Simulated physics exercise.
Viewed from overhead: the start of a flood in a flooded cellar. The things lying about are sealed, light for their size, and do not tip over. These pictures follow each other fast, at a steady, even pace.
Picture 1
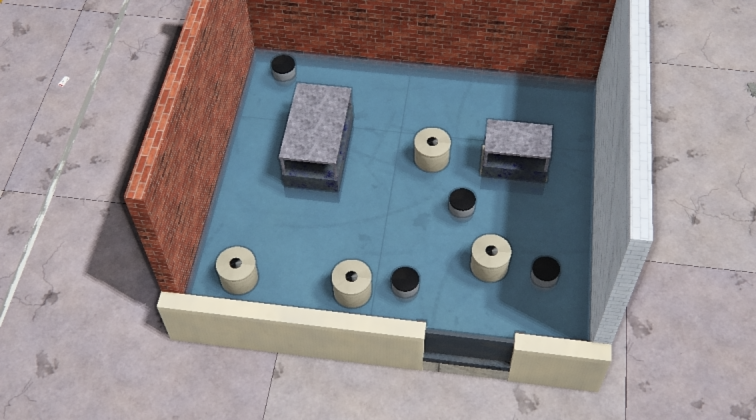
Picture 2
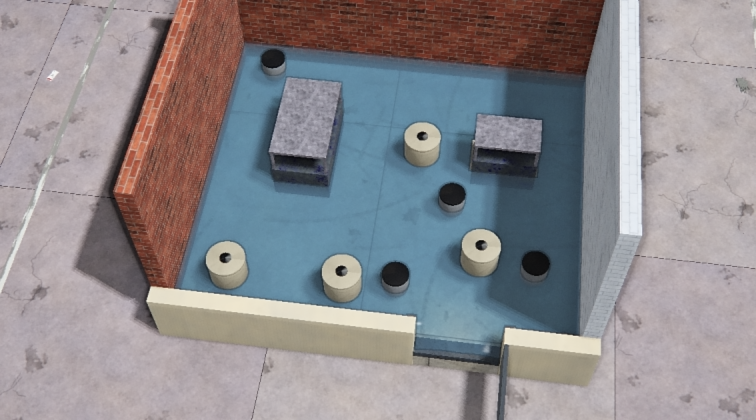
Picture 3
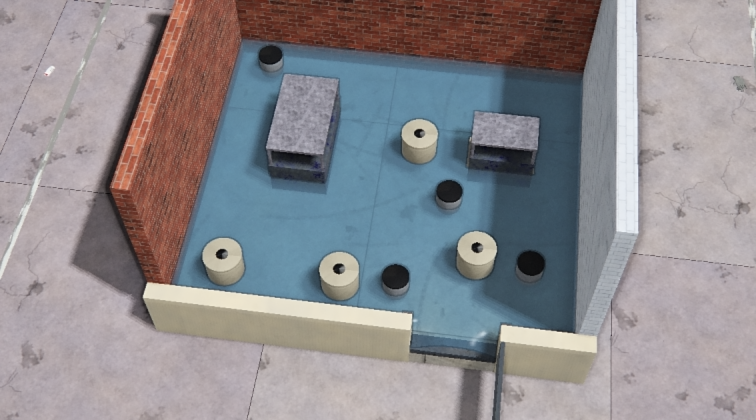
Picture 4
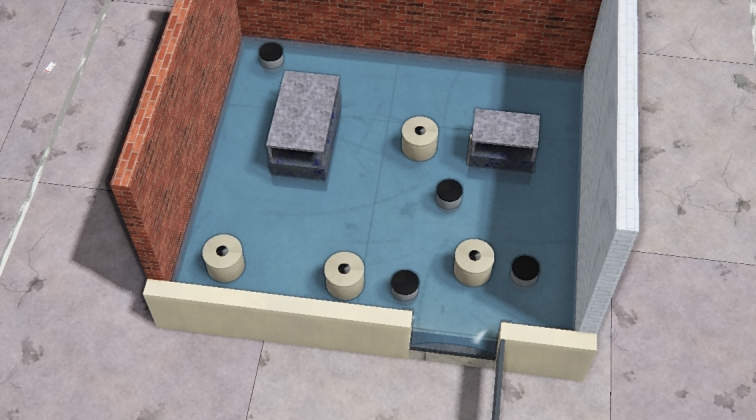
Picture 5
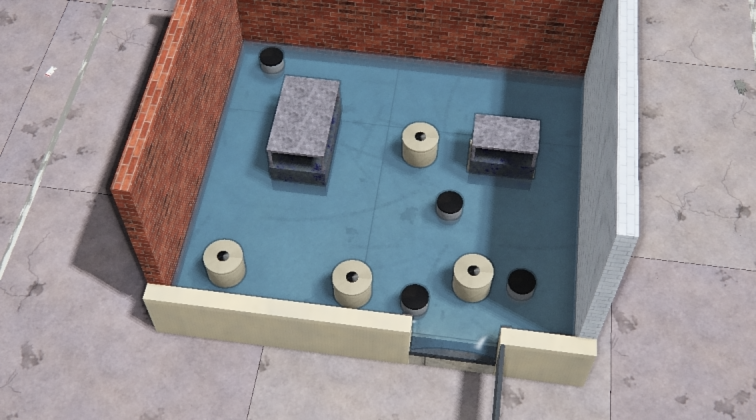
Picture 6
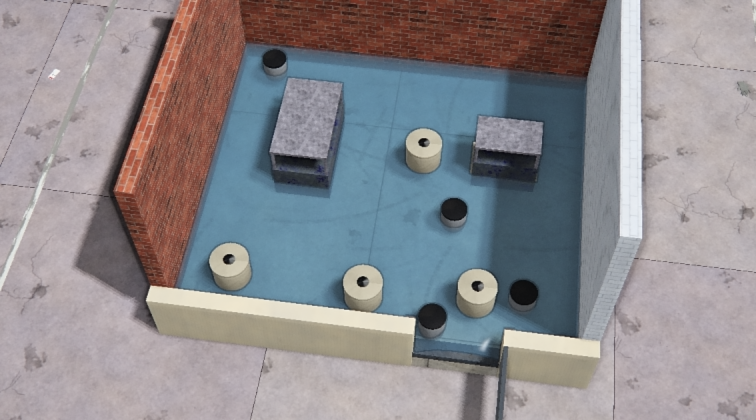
We see a flooded, brick-walled cellar from above, with cream tubs and dark-topped pails standing around two grey blocks. A panel at the front gap swings outward, then several containers drift slightly forward, one pail shifting farthest, forward and right.
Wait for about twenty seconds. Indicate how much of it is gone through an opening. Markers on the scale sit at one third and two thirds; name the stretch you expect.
The portion will probably reach two thirds or more.
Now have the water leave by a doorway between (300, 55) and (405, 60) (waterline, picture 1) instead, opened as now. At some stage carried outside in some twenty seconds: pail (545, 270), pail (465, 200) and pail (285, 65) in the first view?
Per item as listed - not lost, swept away, swept away.
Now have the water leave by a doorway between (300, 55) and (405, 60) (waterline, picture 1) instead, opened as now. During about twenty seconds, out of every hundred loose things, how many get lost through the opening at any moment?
Something like 40 percent.
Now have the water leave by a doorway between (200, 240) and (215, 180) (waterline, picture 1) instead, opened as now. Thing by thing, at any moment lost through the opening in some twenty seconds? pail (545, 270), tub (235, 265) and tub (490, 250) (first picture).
One by one, that's not lost, lost, not lost.
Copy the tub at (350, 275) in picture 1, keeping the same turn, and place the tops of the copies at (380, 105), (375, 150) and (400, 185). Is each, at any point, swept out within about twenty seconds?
Going one by one, I'd say it doesn't leave, then it leaves, then it leaves.
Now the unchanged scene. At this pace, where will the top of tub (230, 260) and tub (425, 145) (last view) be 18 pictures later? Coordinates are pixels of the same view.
Roughly (272, 277) and (469, 231).
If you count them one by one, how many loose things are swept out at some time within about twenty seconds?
You get 7.
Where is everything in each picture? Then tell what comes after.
A pail at (405, 279), afloat; a tub at (492, 251), afloat; 0 of 8 have shifted, in the first picture.
A pail at (395, 274), afloat; a tub at (481, 246) floats; 0 of 8 have shifted, in the second picture.
A pail at (396, 276), afloat, close to its start; a tub at (477, 248) floats, close to its start; 2 of 8 have shifted, in the third picture.
A pail at (405, 282), afloat, close to its start; a tub at (475, 256) floats, close to its start; 4 of 8 have shifted, in the fourth picture.
A pail at (415, 296) floats, a stride from its start; a tub at (474, 271) floats, a stride from its start; 5 of 8 have shifted, in the fifth picture.
A pail at (432, 316) floats, a stride from its start; a tub at (478, 286), afloat, a stride from its start; 6 of 8 have shifted, in the sixth picture.
A moment on, 2 of 8 are out; 6 afloat.
Next, 5 of 8 are out; 3 afloat.
Later, 6 of 8 are out; 2 afloat.
In the end, 7 of 8 are out; 1 afloat.
